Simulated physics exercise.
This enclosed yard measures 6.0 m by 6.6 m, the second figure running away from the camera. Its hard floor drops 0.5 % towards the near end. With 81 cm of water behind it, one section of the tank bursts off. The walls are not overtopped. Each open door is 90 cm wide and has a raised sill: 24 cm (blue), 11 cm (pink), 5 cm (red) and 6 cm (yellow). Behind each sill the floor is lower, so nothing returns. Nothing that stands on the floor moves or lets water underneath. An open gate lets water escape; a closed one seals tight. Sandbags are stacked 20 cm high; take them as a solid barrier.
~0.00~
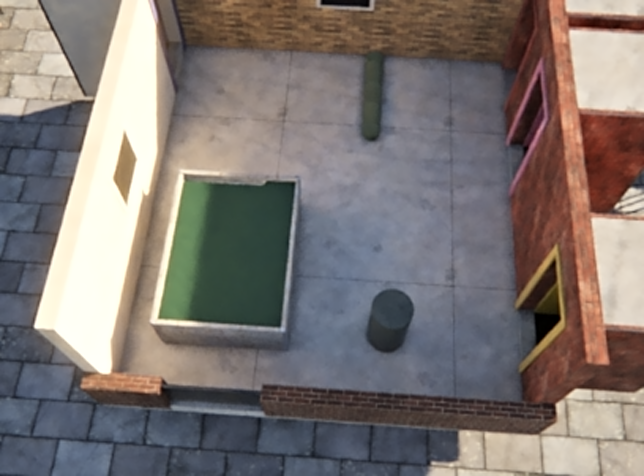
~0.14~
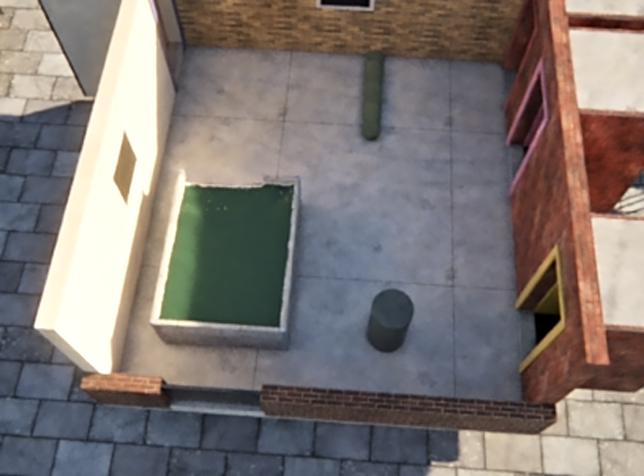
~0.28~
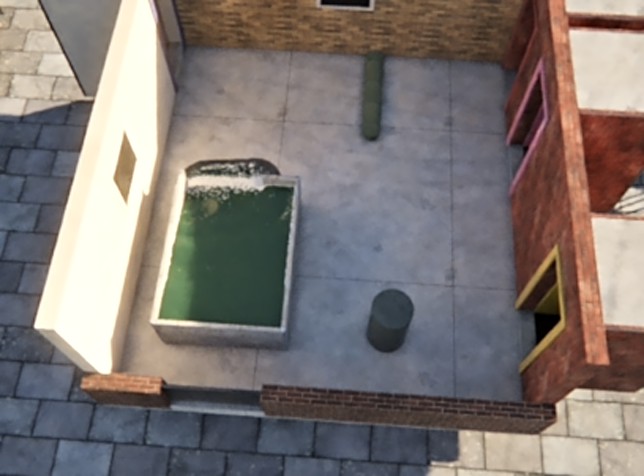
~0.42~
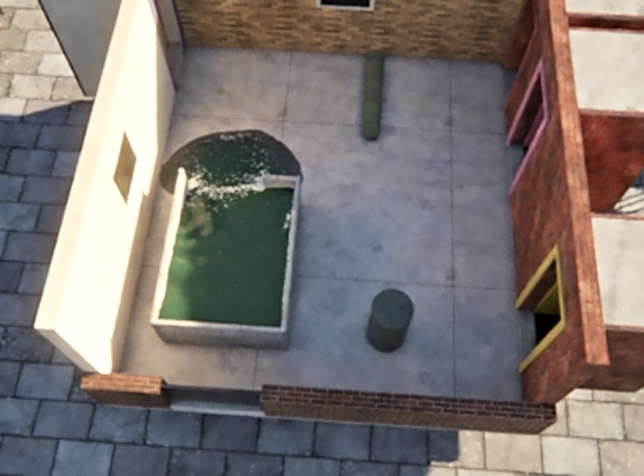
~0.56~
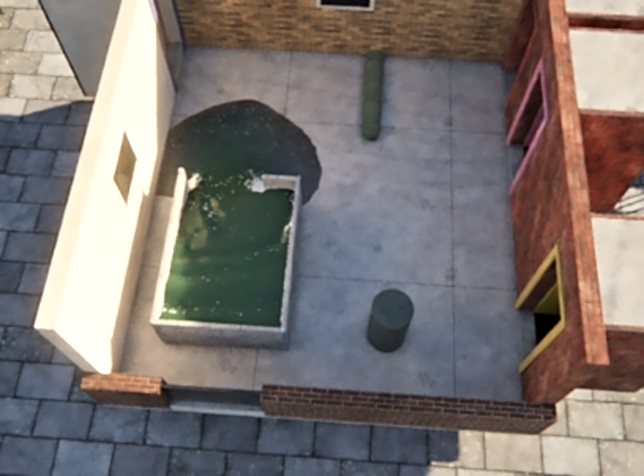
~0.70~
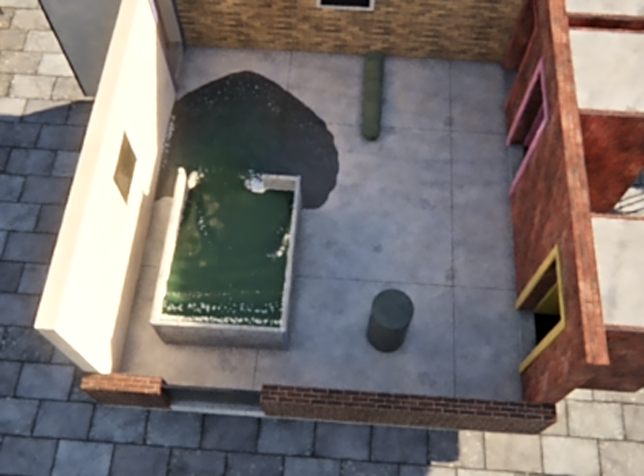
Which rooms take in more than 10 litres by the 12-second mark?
Within that time: At the blue door it goes over the limit; at the pink door it stays under the limit; at the red door it goes over the limit; at the yellow door it passes the limit.
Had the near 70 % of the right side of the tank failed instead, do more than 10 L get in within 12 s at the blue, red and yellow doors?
Against that limit: Blue not over, red over, yellow above.
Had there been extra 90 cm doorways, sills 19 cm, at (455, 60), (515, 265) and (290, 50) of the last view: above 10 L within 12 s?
In turn: Not over, below, past it.
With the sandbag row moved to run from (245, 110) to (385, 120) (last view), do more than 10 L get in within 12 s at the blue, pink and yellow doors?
Against that limit: Blue past it, pink over, yellow above.
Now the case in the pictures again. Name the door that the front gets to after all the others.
It is the yellow one.
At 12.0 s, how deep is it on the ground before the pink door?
Some 7.0 cm.
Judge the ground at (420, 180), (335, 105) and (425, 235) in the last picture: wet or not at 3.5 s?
In turn: Still dry, wet, not reached.
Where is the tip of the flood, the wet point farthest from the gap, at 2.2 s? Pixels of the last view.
At about (450, 64).
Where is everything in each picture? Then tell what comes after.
In the first picture, still water, 81 cm deep, in the tank at (230, 248).
In the second picture, the front is at a hidden place, 0.7 m from the gap on the tank's far side; 0.3 m2 of floor is under water; 81 cm left at the back of the tank.
In the third picture, water pours out on the tank's far side and has run 1.0 m, to (269, 167); typically 13 cm deep outside, 81 cm at the tank's back.
In the fourth picture, the front is at (259, 135), 1.5 m from the gap on the tank's far side; 2.5 m2 of floor is under water; 81 cm left at the back of the tank.
In the fifth picture, water pours out on the tank's far side and has run 2.1 m, to (253, 105); typically 7 cm deep outside, 80 cm at the tank's back.
In the sixth picture, the front is at (241, 75), 2.7 m from the gap on the tank's far side; 6.4 m2 of floor is under water; 72 cm left at the back of the tank.
After 1.4 s water covers 30 % of the floor and is deepest (55 cm) near (195, 50); blue door 25 cm at the sill, 0 L in, pink door not reached, red door not reached, yellow door not reached.
After 2.2 s water covers 30 % of the floor and is deepest (55 cm) near (204, 50); blue door 39 cm at the sill, 40 L in, pink door not reached, red door not reached, yellow door not reached.
After 3.5 s water covers 50 % of the floor and is deepest (40 cm) near (363, 90); blue door 33 cm at the sill, 132 L in, pink door not reached, red door 10 cm at the sill, 4 L in, yellow door not reached.
After 7.0 s water covers 90 % of the floor and is deepest (21 cm) near (181, 72); blue door 21 cm at the sill, 148 L in, pink door 4 cm at the sill, 0 L in, red door 7 cm at the sill, 69 L in, yellow door 6 cm at the sill, 0 L in.
After 12.0 s water covers 95 % of the floor and is deepest (18 cm) near (117, 385); blue door 9 cm at the sill, 148 L in, pink door 7 cm at the sill, 0 L in, red door 2 cm at the sill, 72 L in, yellow door 13 cm at the sill, 111 L in.
